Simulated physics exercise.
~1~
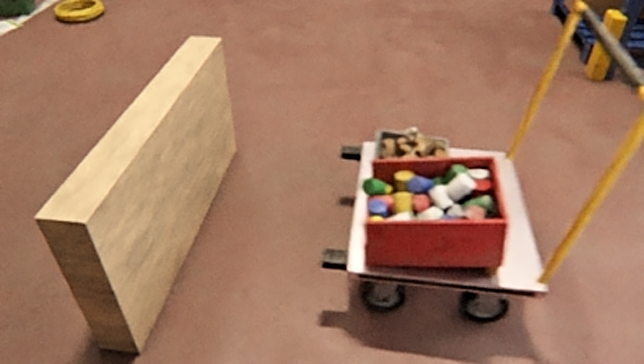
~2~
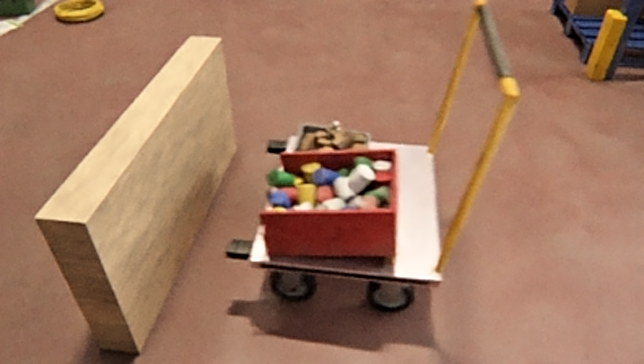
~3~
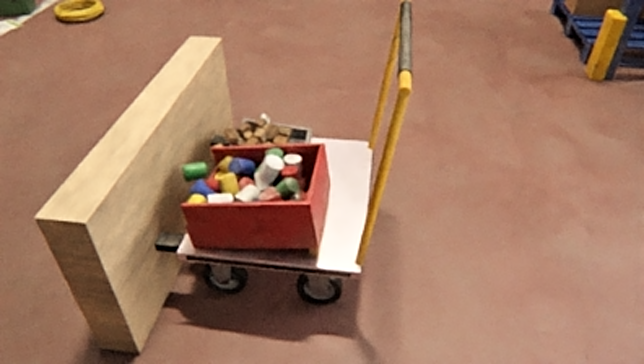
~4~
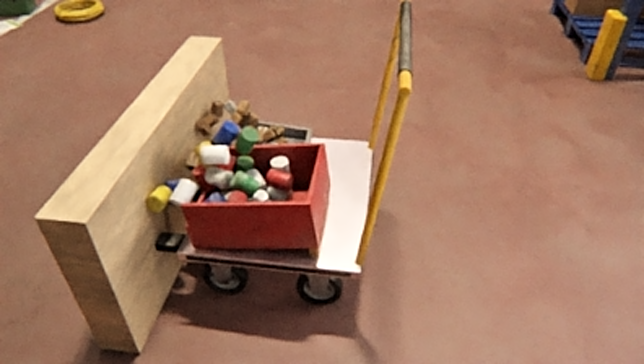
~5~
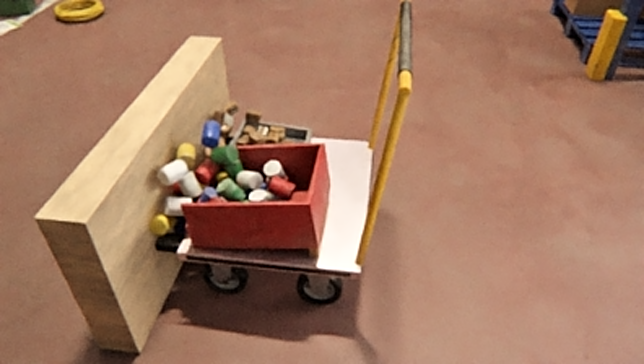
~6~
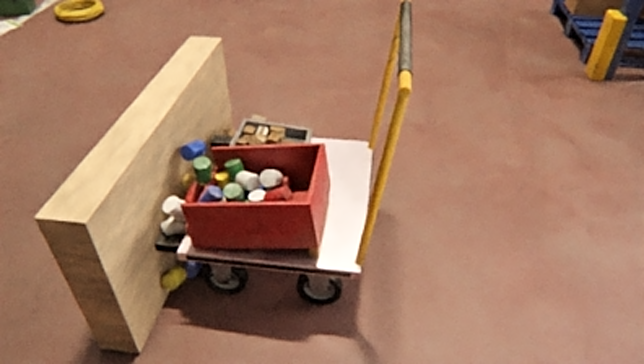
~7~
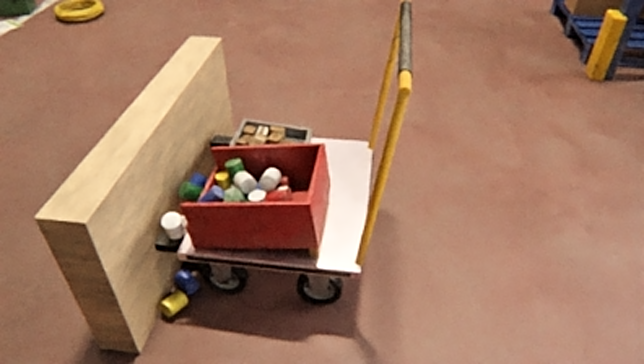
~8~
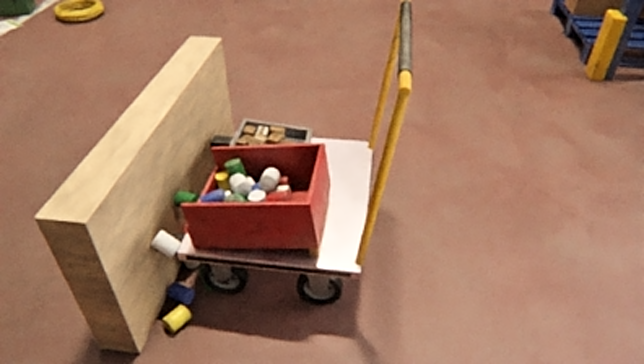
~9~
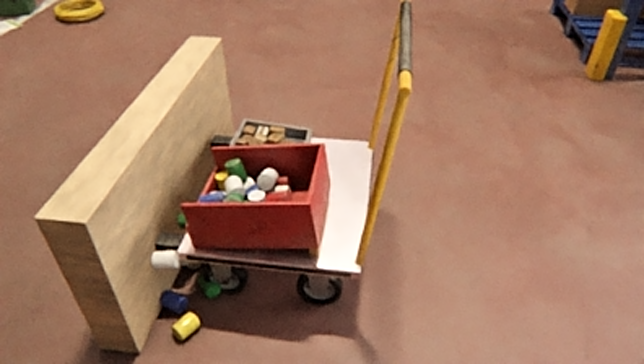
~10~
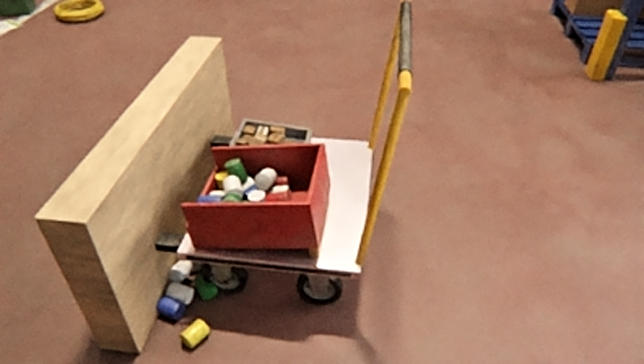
At first, a flat trolley with a yellow-framed handle rolls left across a reddish floor toward a thick wooden wall, carrying a red tub of colourful little jars and a smaller grey tub of brown parcels behind it. Its front buffers meet the wall and it stops dead, both tubs staying in place. The contents surge left, and jars and parcels spill over the front ends against the wall. Several jars tumble down through the gap to the floor, while a white one lingers near a buffer before dropping too. Finally, a yellow jar lies apart from a small cluster by the wheels, and both tubs still hold part of their loads.
